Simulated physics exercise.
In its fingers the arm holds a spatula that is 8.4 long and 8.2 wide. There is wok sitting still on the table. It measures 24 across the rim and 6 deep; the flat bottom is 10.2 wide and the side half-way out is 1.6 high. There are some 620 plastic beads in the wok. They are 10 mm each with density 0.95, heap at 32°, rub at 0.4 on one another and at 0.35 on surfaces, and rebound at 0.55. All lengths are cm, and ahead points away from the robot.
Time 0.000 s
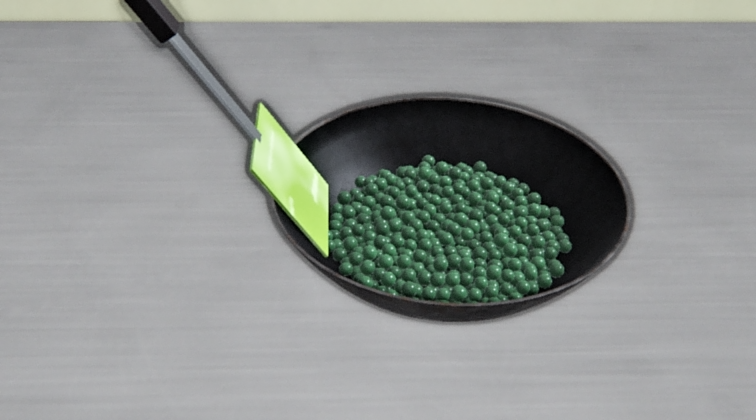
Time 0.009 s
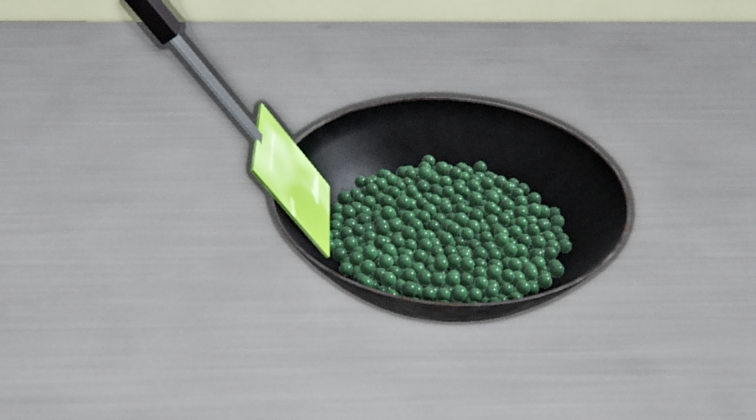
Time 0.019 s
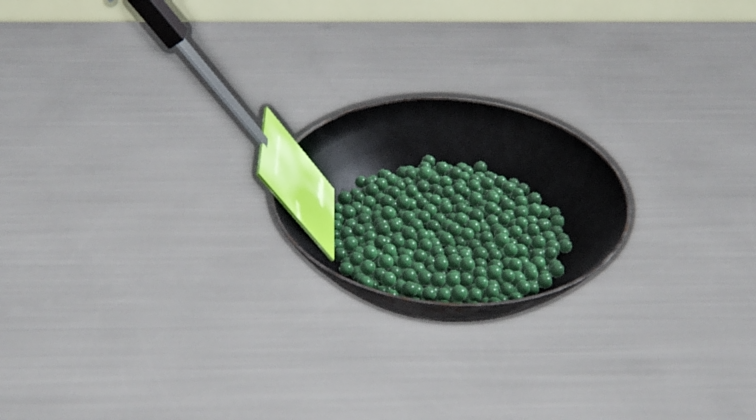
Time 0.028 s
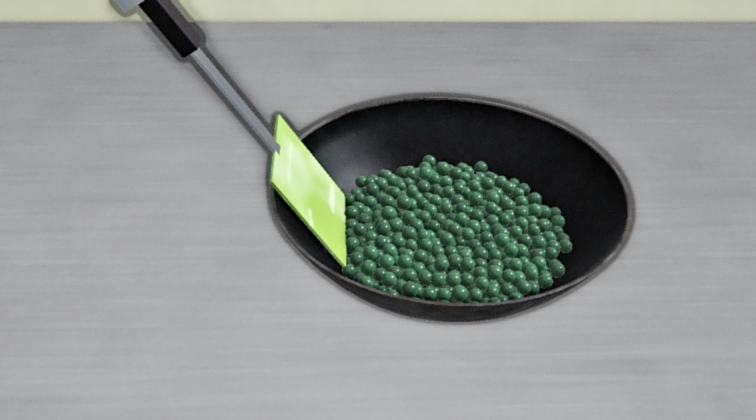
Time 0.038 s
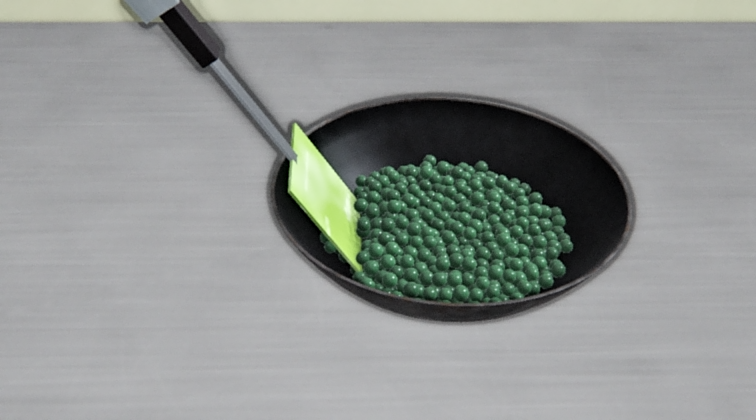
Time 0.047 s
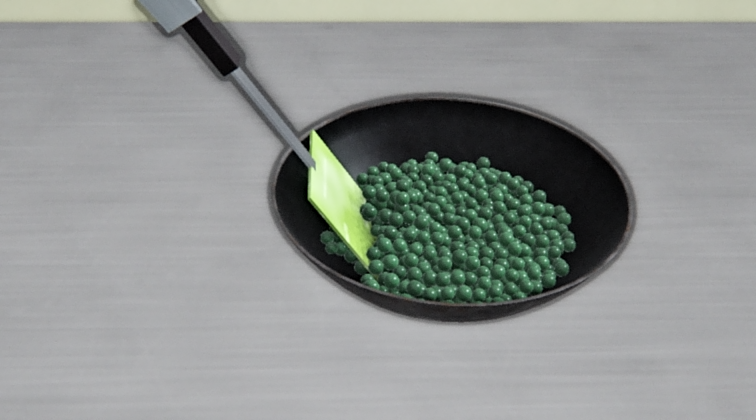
A bright green spatula on a grey shaft with a black grip, held from the upper left, starts almost still, then slides right and slightly down into a black wok. The wok sits motionless on a grey tabletop, seen from above at an angle, with many dark green beads heaped inside. The blade pushes into the heap's left edge, nudging nearby beads while some show behind it.
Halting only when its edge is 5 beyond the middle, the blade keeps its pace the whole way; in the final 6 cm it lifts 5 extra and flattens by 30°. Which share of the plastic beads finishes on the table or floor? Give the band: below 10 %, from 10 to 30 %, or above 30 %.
Band: From 10 to 30 %.
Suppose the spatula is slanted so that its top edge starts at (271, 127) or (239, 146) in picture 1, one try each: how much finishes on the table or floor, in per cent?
About 15 and 15 per cent.
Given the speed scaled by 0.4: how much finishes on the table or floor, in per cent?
Roughly 0 percent ends on the table or floor.
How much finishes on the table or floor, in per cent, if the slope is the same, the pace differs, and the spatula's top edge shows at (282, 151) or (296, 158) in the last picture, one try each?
I'd estimate some 0 and 10 in a hundred.
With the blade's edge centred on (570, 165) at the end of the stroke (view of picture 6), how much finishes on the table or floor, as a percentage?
Approximately 35 per cent, I reckon.
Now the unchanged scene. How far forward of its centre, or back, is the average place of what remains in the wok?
It sits some 3.0 centimetres ahead of centre.
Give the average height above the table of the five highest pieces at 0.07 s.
Height: Some 7 cm.
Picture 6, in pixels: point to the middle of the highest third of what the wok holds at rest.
At about (536, 217).
By 0.07 s, sloping 56°, highest piece 8 above the table; 622 in the wok.
By 0.09 s, sloping 47°, highest piece 10 above the table; 622 in the wok.
By 0.31 s, sloping 27°, highest piece 9 above the table; 526 in the wok, 27 on the table or floor, 69 on the blade or in flight.
By 1.36 s, sloping 27°, highest piece 5 above the table; 526 in the wok, 96 on the table or floor.
Final count, 526 in the wok, 96 on the table or floor. That is 15 % on the table or floor.
